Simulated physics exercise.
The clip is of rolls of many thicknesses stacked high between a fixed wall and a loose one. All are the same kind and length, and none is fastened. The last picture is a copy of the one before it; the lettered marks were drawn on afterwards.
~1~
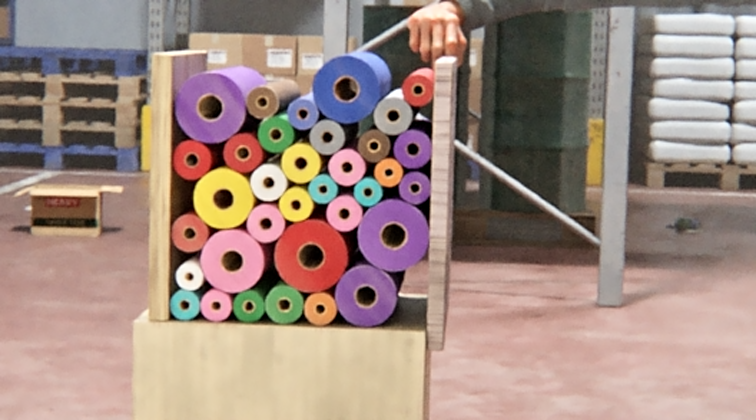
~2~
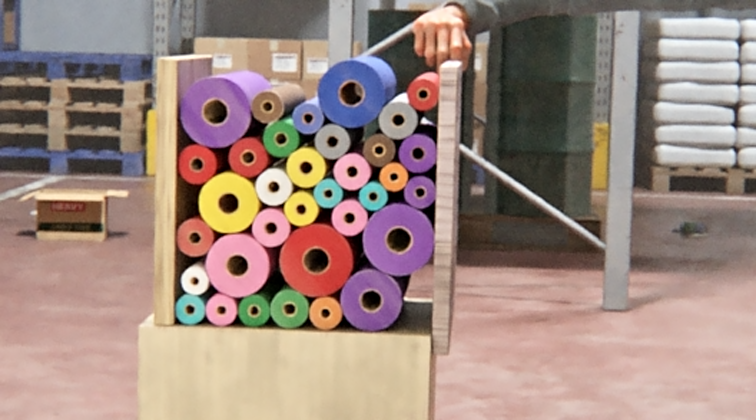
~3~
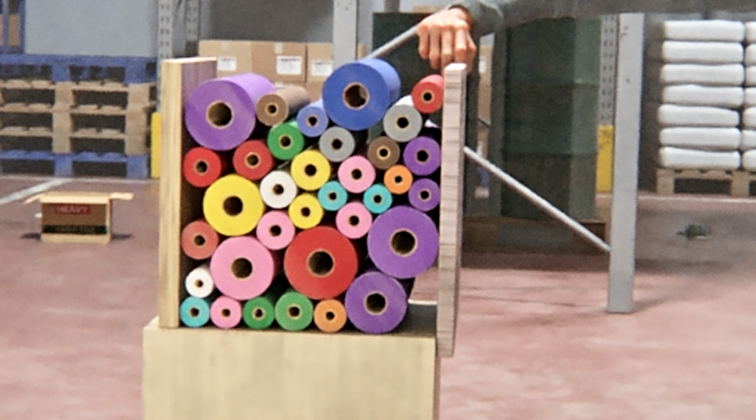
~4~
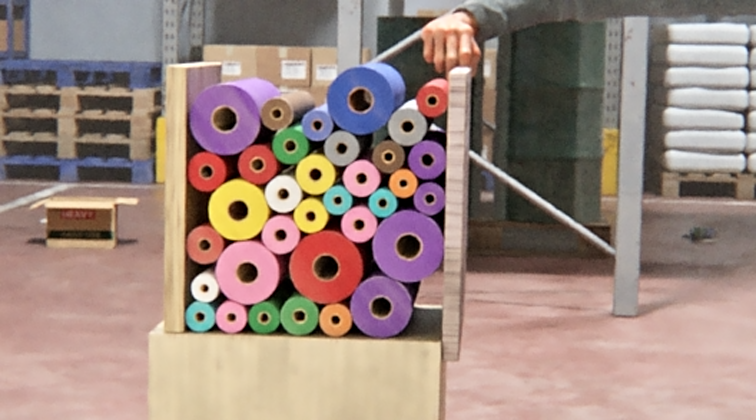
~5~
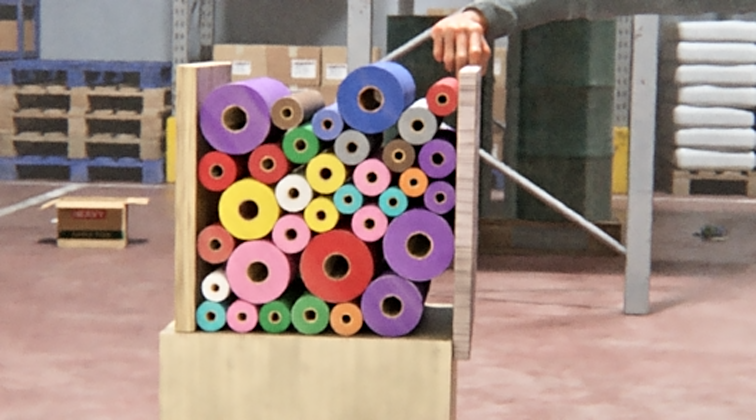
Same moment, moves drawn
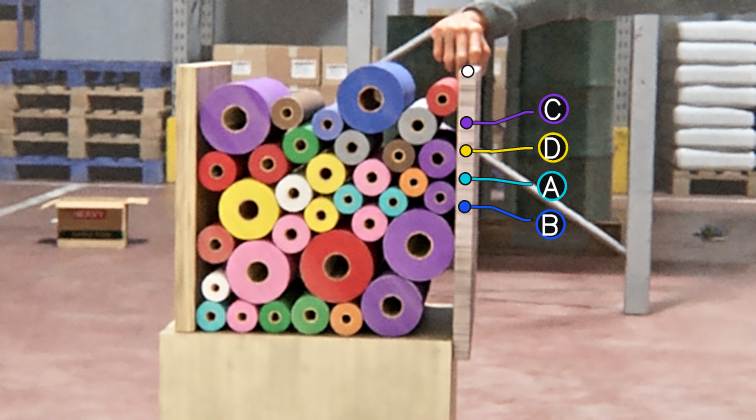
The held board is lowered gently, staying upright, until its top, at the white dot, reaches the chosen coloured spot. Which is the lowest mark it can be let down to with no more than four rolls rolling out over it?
Mark B is as low as it can go.
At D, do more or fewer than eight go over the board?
It loses fewer than eight.
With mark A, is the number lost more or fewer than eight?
Fewer than eight.
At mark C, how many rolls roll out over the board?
The count is none.
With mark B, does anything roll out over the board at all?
Yes.
On the marked copy, A at (465, 179); B at (464, 207); C at (466, 123); D at (466, 151); the white dot at (468, 71).
With B. Early on, top of the board (458, 133).
Further on, top of the board (456, 203).
At the end, top of the board (456, 206), three out over the board.
As for the rest, A one out over the board; C none out over the board; D one out over the board.
